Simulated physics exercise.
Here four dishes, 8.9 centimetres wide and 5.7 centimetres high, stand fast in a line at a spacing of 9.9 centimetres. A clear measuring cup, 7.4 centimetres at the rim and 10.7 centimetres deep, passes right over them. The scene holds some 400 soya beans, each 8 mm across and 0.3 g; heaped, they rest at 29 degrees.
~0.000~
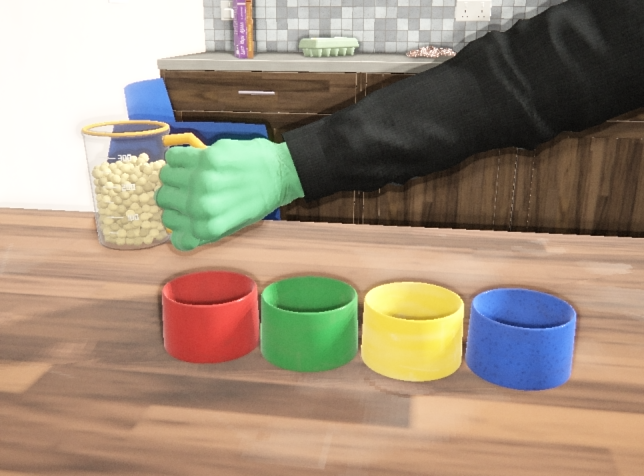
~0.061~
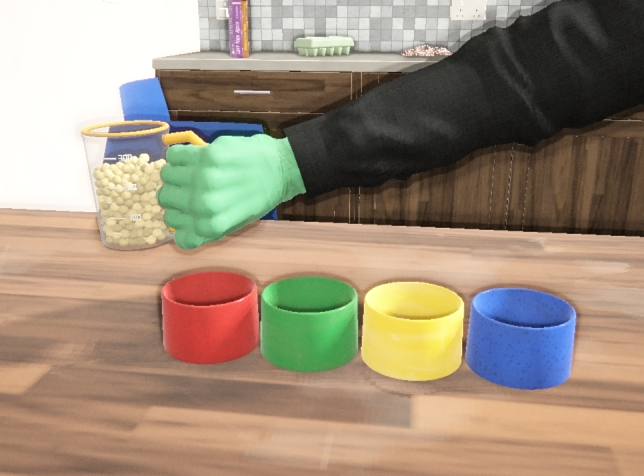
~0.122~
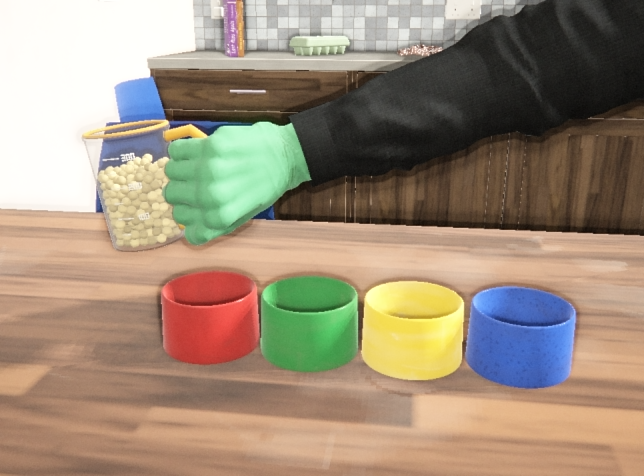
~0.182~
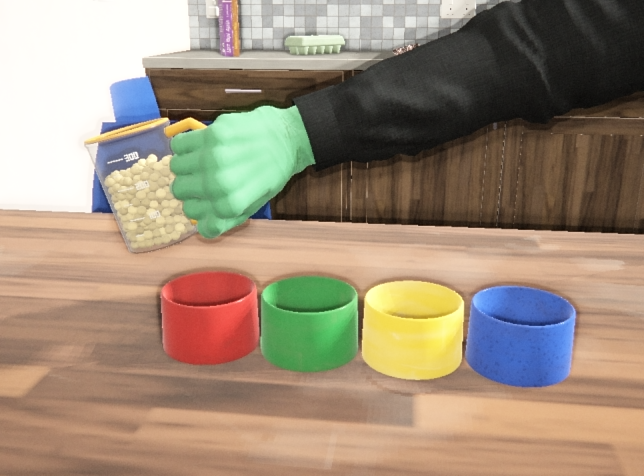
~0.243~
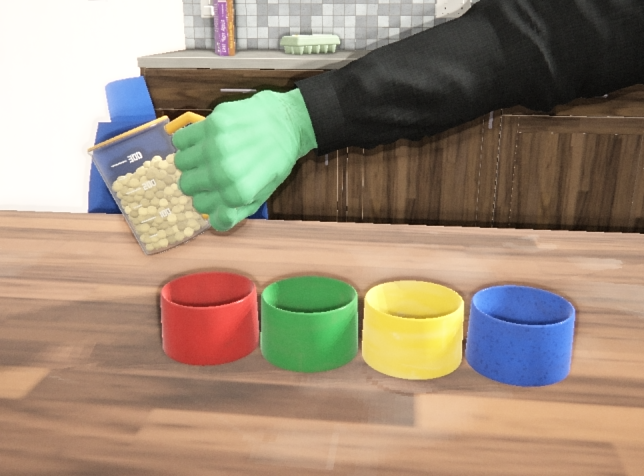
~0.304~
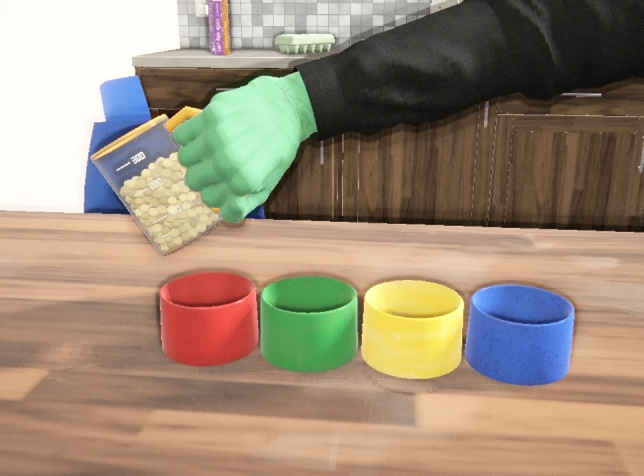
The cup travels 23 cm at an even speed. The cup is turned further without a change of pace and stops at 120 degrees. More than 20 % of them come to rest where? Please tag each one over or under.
Red - over; blue - under; green - under; yellow - under; counter - under.
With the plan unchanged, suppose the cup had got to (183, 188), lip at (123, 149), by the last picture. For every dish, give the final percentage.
Final shares - red 0 %, blue 0 %, green 100 %, yellow 0 %.
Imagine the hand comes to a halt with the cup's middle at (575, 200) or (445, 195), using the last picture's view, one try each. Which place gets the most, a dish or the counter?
On the first run most goes to red, and on the second to red.
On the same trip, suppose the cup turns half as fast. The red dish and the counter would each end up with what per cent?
Then: Red 0; counter 0.
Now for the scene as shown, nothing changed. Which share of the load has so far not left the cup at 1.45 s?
Close to 0 % of the load.
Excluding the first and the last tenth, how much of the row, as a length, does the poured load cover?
Roughly 6 centimetres.
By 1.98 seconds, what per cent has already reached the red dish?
Estimate: Near 90 %.
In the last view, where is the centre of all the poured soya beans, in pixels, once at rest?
Near (214, 318).
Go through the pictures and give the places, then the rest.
In the first frame, cup at (131, 185), tilt 0 degrees, lip at (88, 127), moved 0.0 cm; middle of the pieces at (129, 201); red dish at (210, 288); green dish at (309, 294); yellow dish at (414, 301); blue dish at (523, 308).
In the second frame, cup at (132, 185), tilt 2 degrees, lip at (88, 129), moved 0.2 cm; middle of the pieces at (131, 201).
In the third frame, cup at (138, 186), tilt 8 degrees, lip at (88, 134), moved 0.8 cm; middle of the pieces at (138, 202).
In the fourth frame, cup at (146, 186), tilt 15 degrees, lip at (90, 140), moved 1.6 cm; middle of the pieces at (147, 203).
In the fifth frame, cup at (153, 187), tilt 22 degrees, lip at (93, 148), moved 2.5 cm; middle of the pieces at (157, 203).
In the sixth frame, cup at (161, 188), tilt 30 degrees, lip at (97, 156), moved 3.3 cm; middle of the pieces at (166, 203); red dish at (208, 290); green dish at (309, 294); yellow dish at (413, 299); blue dish at (522, 304). Its pace works out near 120 degrees a second; the hand travels 14 cm a second.
Then, at 0.99 s, tilt 114 degrees; cup holds 85 %, red 10 %.
After 1.45 s, tilt 120 degrees; cup holds 0 %, red 90 %, green 5 %.
After 1.98 s, tilt 120 degrees; cup holds 0 %, red 90 %.
In the end, at 2.3 s, red 90 %, blue 0 %, green 0 %, yellow 0 %, counter 10 %.
